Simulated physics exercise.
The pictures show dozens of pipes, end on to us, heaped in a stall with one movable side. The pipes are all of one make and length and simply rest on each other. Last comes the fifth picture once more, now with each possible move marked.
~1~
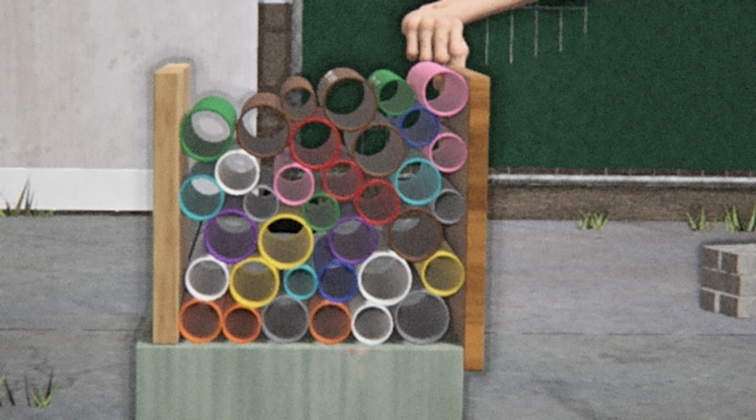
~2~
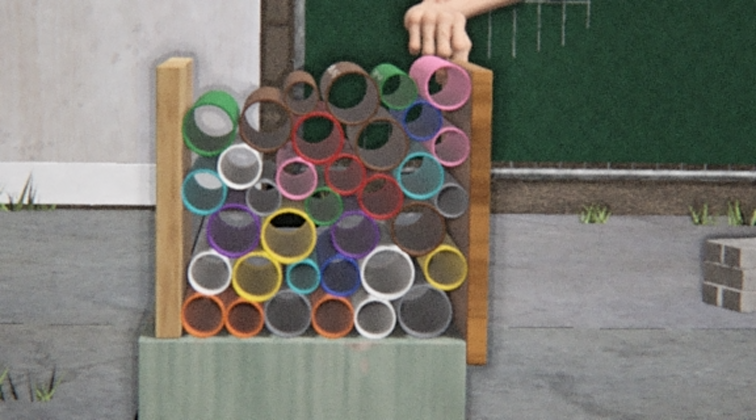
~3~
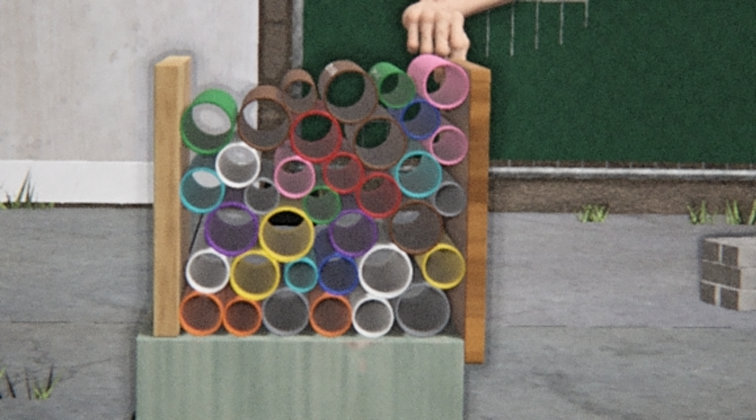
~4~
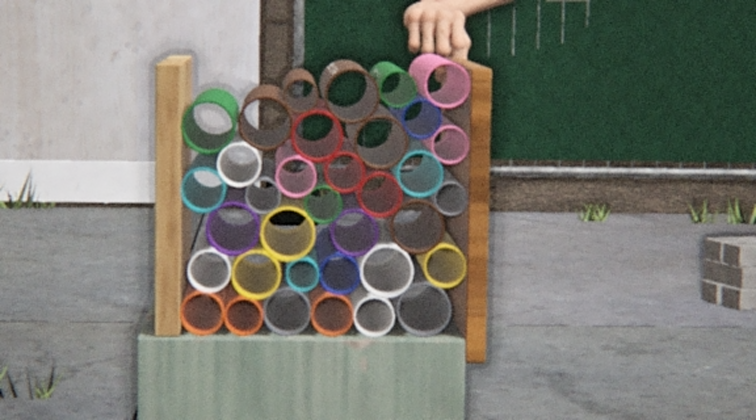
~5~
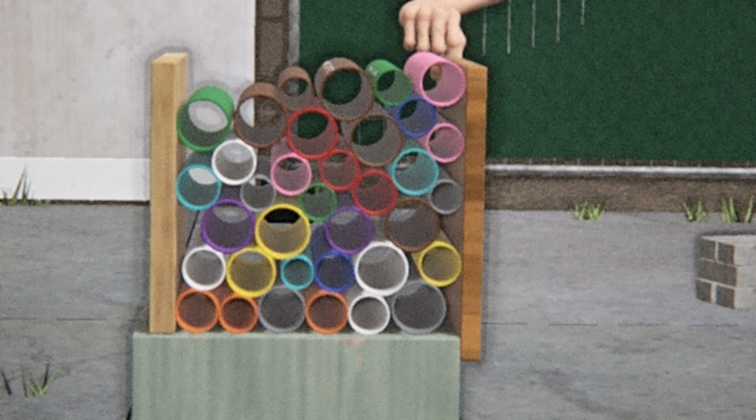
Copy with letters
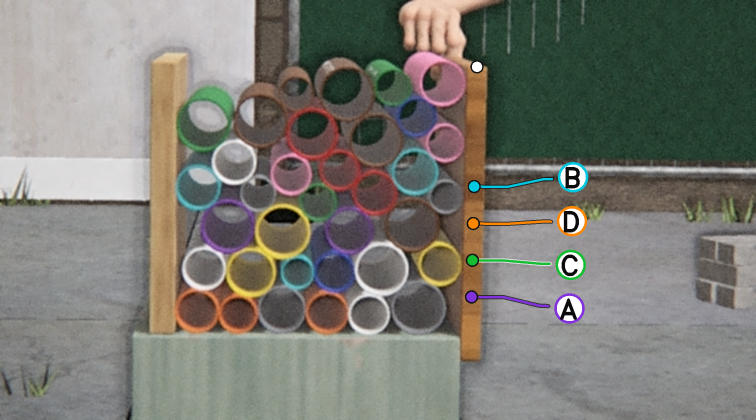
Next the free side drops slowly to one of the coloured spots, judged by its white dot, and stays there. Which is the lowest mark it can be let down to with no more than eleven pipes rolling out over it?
Lower it to C and no more.
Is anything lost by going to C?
Yes.
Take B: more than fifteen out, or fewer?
It loses fewer than fifteen.
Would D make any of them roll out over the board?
Yes, at D.
On the copy, A at (471, 297); B at (474, 186); C at (472, 261); D at (473, 224); the white dot at (477, 67).
On C. First, top of the board (464, 150).
Then, top of the board (462, 244).
Finally, top of the board (462, 259), about eight out over the board.
By contrast, A more than eleven out over the board; B about four out over the board; D about four out over the board.
